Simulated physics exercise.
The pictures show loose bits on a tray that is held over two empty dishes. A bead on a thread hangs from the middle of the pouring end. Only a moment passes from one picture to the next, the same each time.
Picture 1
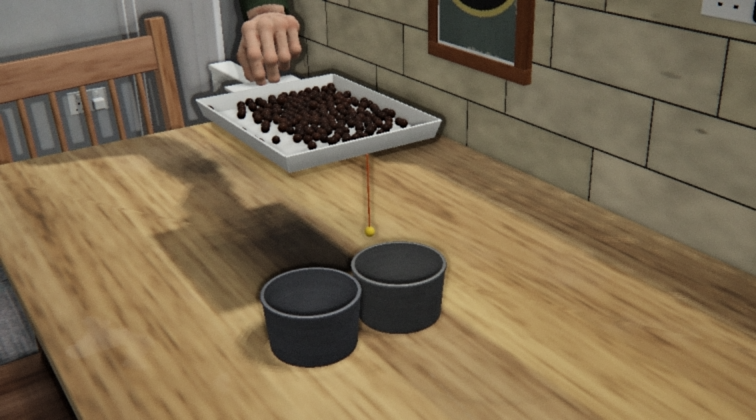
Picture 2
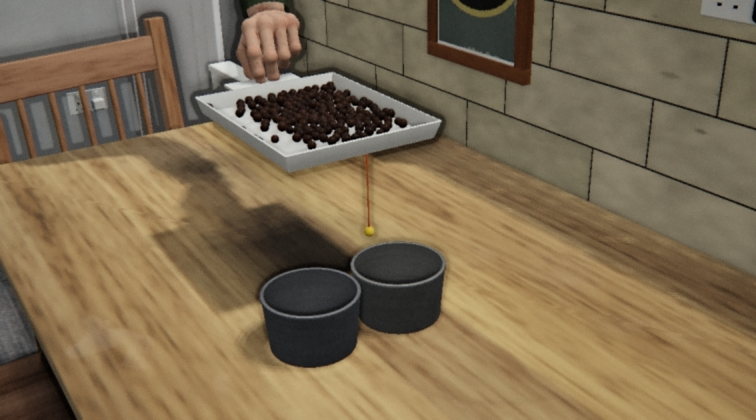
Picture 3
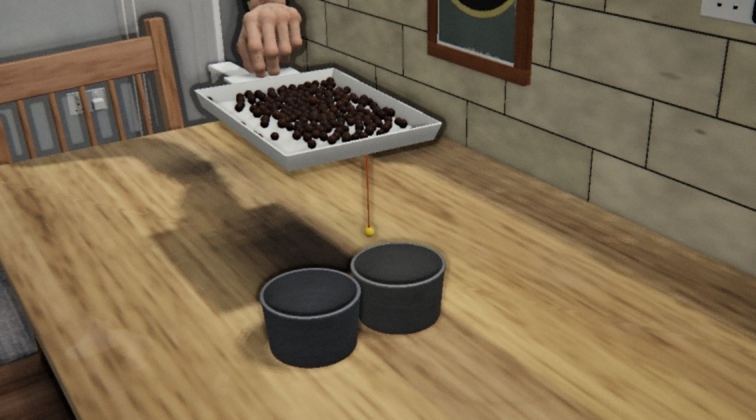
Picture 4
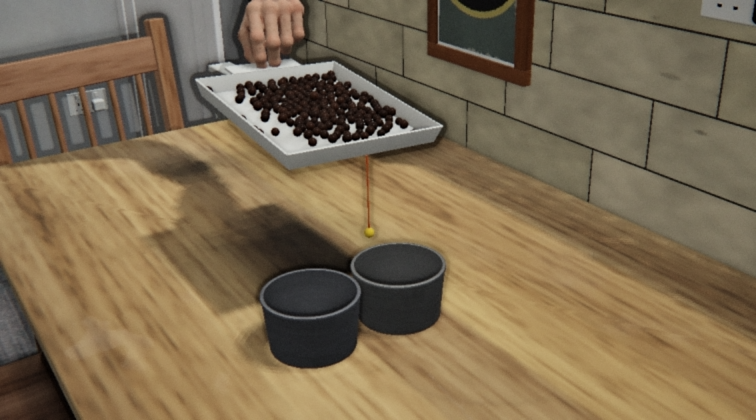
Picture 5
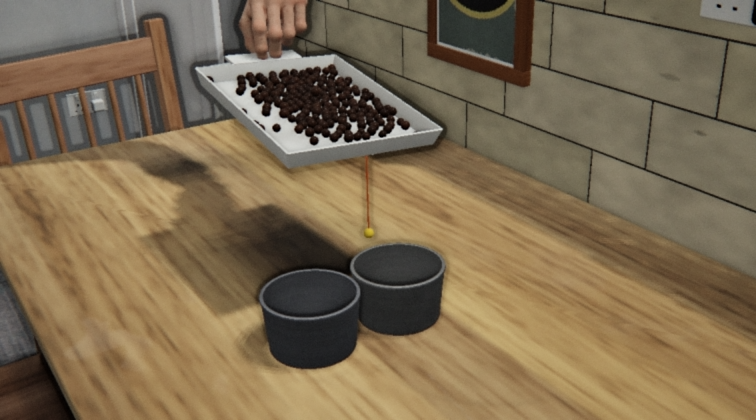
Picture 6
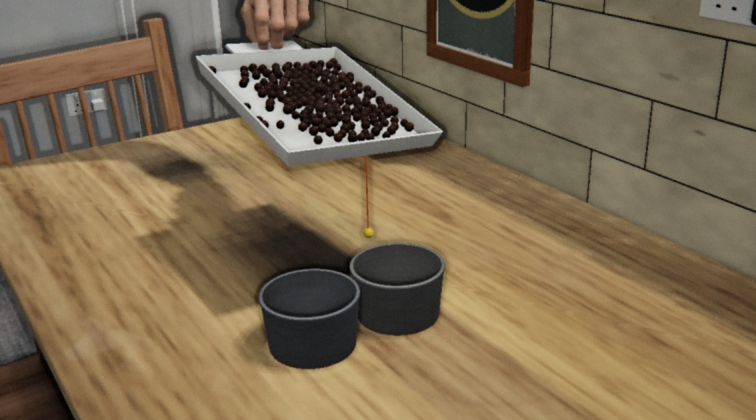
On a wooden table beside a brick wall, two empty dark dishes sit under a white tray of small dark balls held by a hand. The tray starts out level, then its back edge rises slightly and its near right corner dips a little. The balls shift slightly across it.
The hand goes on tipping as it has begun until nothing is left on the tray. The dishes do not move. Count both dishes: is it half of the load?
They take less than half between them.
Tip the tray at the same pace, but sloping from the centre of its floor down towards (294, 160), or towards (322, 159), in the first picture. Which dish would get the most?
One: Left. Two: The left one.
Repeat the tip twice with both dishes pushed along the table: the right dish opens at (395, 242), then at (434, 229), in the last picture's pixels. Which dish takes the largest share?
One: The right dish. Two: The right-hand dish.
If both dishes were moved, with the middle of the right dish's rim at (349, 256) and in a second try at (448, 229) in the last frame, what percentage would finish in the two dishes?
The first gives 0 %, the second 80 %.
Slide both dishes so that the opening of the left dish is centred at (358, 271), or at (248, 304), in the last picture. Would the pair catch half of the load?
The first try: Over half. The second: Not half.
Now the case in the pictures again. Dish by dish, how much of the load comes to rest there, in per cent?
For the left dish some 0 %, for the right dish some 20 %.
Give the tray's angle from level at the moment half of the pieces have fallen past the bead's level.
Around 80° of tilt.
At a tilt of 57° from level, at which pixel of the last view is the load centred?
At about (388, 111).
Shortly afterwards, tray tipped steeply; all but a few on the tray; only a few outside both; only a few in the air.
Next, tray tipped right over; only a few on the tray; near a quarter in the right dish; the bulk outside both; only a few in the air.
Some moments later, tray tipped past a quarter turn; near a quarter in the right dish; the bulk outside both.
In the end, tray tipped past a quarter turn; none at all in the left dish; near a quarter in the right dish; the bulk outside both.
